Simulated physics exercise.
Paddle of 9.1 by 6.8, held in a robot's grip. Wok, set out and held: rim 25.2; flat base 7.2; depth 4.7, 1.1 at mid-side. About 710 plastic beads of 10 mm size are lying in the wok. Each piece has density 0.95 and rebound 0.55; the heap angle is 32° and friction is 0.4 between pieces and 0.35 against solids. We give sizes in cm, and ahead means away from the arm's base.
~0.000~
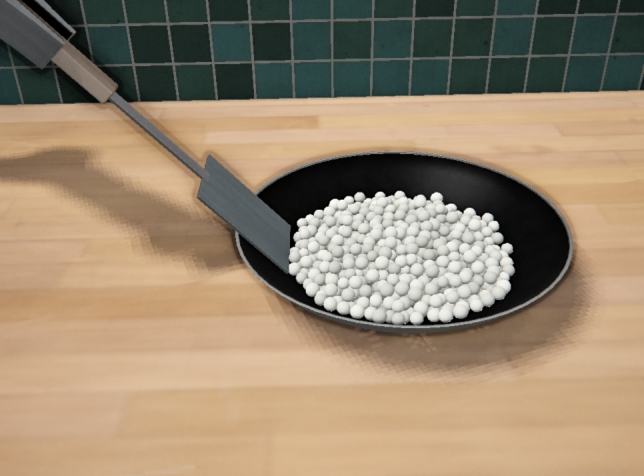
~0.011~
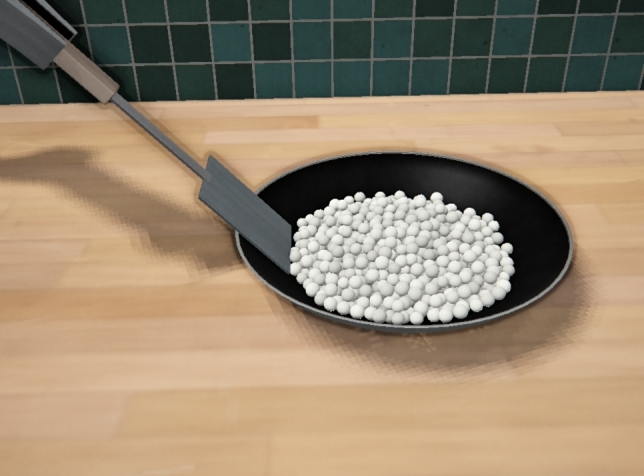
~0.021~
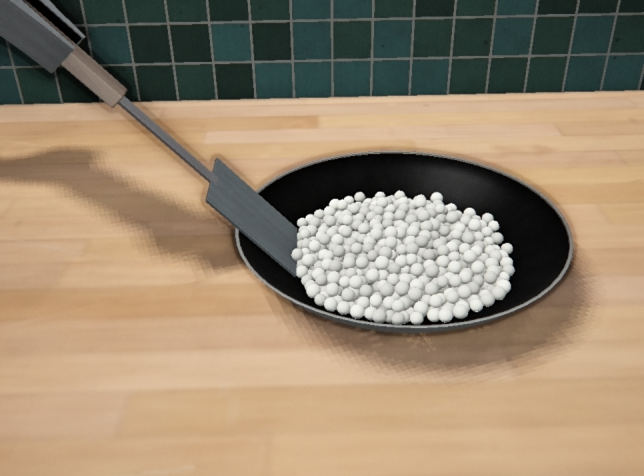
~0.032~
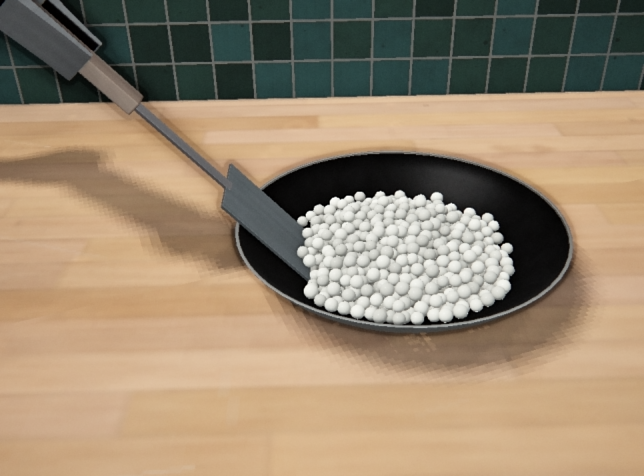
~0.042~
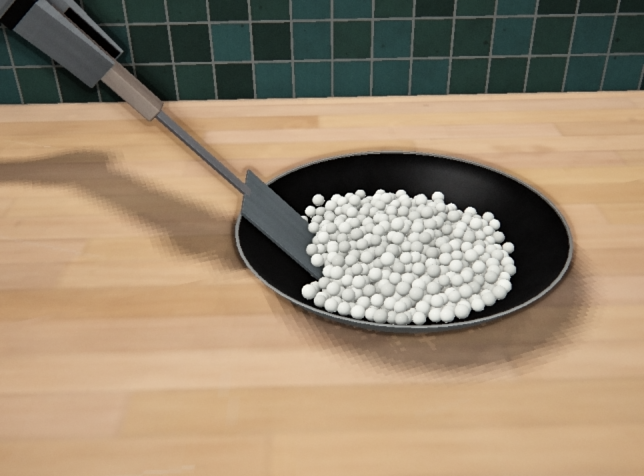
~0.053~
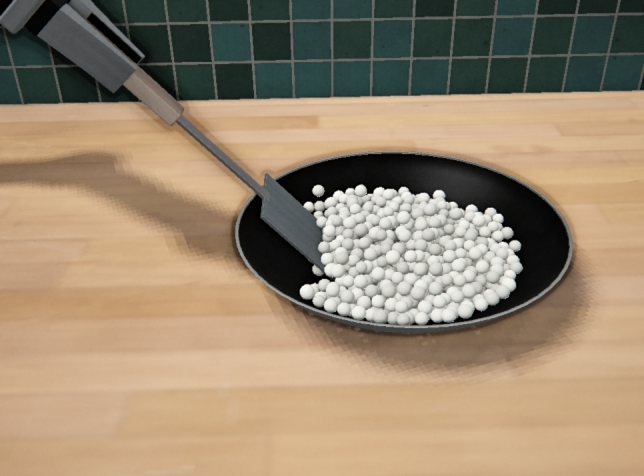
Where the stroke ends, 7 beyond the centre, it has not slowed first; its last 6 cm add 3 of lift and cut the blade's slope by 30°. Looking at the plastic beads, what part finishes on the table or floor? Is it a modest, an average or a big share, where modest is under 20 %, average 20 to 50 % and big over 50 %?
Average.
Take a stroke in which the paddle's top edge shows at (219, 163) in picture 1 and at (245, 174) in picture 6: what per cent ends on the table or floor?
Some 5 percent ends up on the table or floor.
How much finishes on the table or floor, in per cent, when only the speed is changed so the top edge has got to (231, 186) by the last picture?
Estimate: Close to 10 %.
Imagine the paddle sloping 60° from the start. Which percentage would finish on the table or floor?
In that case, around 30 percent would end up on the table or floor.
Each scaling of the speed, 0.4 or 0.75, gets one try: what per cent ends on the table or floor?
Around 5 per cent and around 25 per cent.
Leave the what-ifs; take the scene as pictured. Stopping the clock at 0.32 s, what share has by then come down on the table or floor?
My estimate is roughly 20 %.
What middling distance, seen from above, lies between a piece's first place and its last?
Level distance of around 4 cm.
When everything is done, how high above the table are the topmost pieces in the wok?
4.5 cm.
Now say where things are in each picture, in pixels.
In the first frame, paddle top edge at (203, 175), sloping 48°; upper third of the load around (394, 240), from x 295 to 510, top at y 195; 706 in the wok.
In the second frame, paddle top edge at (205, 175), sloping 48°; upper third of the load around (394, 240), from x 295 to 510, top at y 195.
In the third frame, paddle top edge at (211, 178), sloping 48°; upper third of the load around (391, 240), from x 300 to 510, top at y 195.
In the fourth frame, paddle top edge at (226, 184), sloping 48°; upper third of the load around (392, 239), from x 305 to 510, top at y 195.
In the fifth frame, paddle top edge at (245, 190), sloping 48°; upper third of the load around (391, 237), from x 305 to 510, top at y 195.
In the sixth frame, paddle top edge at (264, 194), sloping 48°; upper third of the load around (393, 233), from x 305 to 515, top at y 190; 706 in the wok.
By 0.08 s, sloping 48°, highest piece 7 above the table; 706 in the wok.
By 0.11 s, sloping 40°, highest piece 7 above the table; 704 in the wok, 2 on the blade or in flight.
By 0.32 s, sloping 18°, highest piece 17 above the table; 511 in the wok, 146 on the table or floor, 49 on the blade or in flight.
By 1.37 s, sloping 18°, highest piece 4 above the table; 510 in the wok, 196 on the table or floor.
Final count, 510 in the wok, 196 on the table or floor. That is 28 % on the table or floor.
